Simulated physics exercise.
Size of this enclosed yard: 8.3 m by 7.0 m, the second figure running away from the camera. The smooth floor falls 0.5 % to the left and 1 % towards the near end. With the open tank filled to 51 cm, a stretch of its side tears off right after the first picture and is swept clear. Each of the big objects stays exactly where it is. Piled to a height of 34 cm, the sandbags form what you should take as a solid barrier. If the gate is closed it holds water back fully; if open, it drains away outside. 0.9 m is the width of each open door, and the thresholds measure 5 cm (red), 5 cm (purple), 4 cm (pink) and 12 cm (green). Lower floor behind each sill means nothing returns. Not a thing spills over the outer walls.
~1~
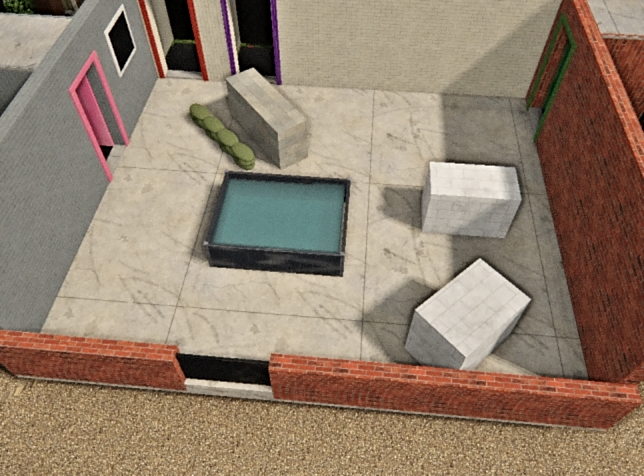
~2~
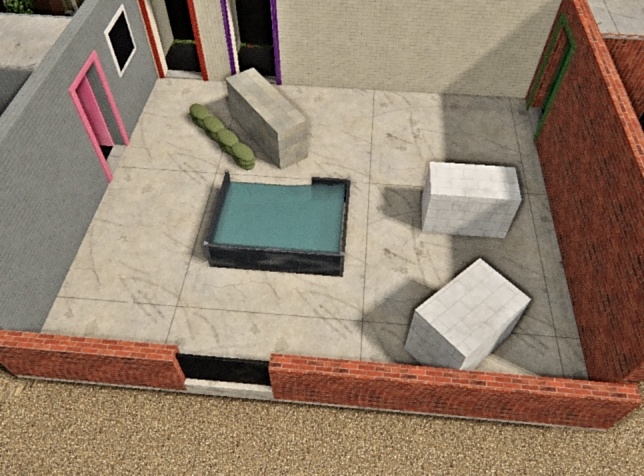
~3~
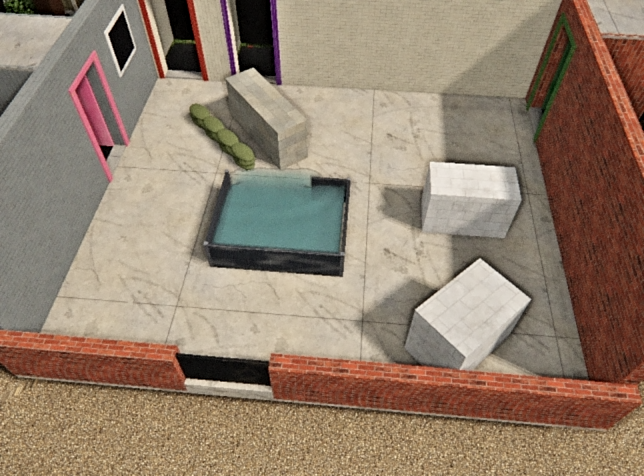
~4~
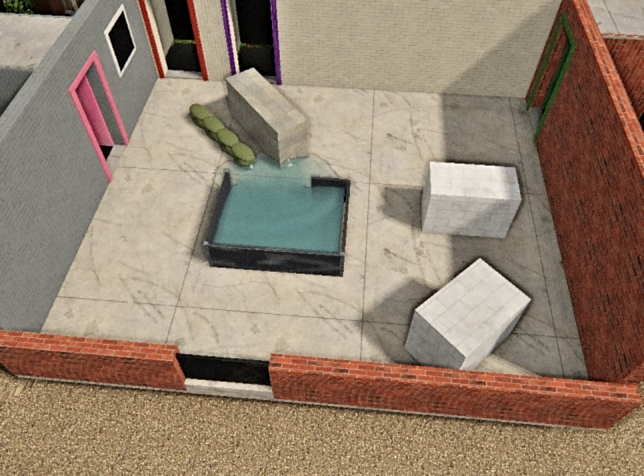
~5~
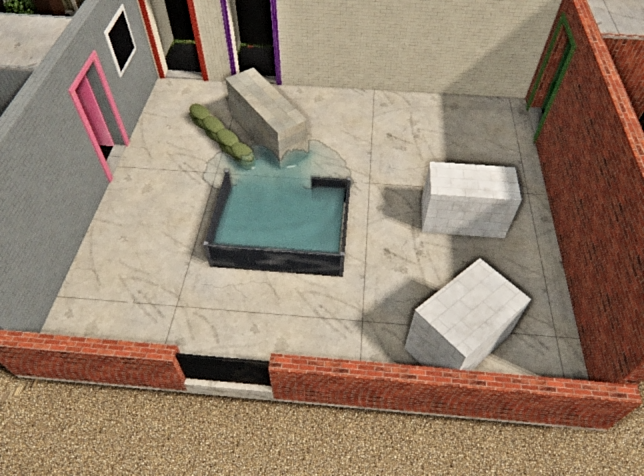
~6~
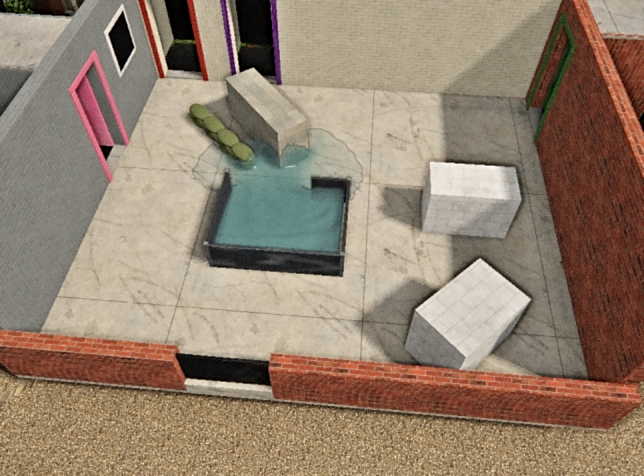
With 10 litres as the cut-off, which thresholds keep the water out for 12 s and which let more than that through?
Over 12 s: The red door lets too much through; the purple door holds it off; the pink door lets too much through; the green door holds it off.
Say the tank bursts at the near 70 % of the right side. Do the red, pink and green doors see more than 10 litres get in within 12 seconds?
Then it goes red fine, pink fine, green fine.
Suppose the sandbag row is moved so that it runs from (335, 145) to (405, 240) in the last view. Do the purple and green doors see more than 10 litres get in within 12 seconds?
Purple exceeded, green within the limit.
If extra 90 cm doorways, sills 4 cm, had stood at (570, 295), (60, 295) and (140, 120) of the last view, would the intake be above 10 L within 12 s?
So, in the order given, it's shy of the mark, then shy of the mark, then beyond the mark.
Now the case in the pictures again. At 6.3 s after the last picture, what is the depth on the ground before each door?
Depth readings (cm): Red = 5; purple = 4; pink = 7; green = 5.
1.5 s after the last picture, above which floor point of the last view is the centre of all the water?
Near (277, 186).
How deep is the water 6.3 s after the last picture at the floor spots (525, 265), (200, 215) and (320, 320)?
Spot one 1 cm, spot two 0 cm, spot three 0 cm.
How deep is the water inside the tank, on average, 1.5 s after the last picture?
23 cm.
Then, 0.7 s after the last picture water covers 15 % of the floor and is deepest (40 cm) near (254, 171); red door not reached, purple door not reached, pink door not reached, green door not reached.
Then, 1.5 s after the last picture water covers 35 % of the floor and is deepest (28 cm) near (254, 171); red door 6 cm at the sill, 0 L in, purple door not reached, pink door 8 cm at the sill, 4 L in, green door not reached.
Then, 2.8 s after the last picture water covers 45 % of the floor and is deepest (16 cm) near (258, 192); red door 13 cm at the sill, 20 L in, purple door 3 cm at the sill, 0 L in, pink door 10 cm at the sill, 51 L in, green door 2 cm at the sill, 0 L in.
Then, 6.3 s after the last picture water covers 60 % of the floor and is deepest (10 cm) near (261, 179); red door 5 cm at the sill, 61 L in, purple door 4 cm at the sill, 0 L in, pink door 7 cm at the sill, 77 L in, green door 5 cm at the sill, 0 L in.
Then, 11.3 s after the last picture water covers 80 % of the floor and is deepest (7 cm) near (31, 355); red door 3 cm at the sill, 62 L in, purple door 2 cm at the sill, 1 L in, pink door 5 cm at the sill, 93 L in, green door 1 cm at the sill, 0 L in.
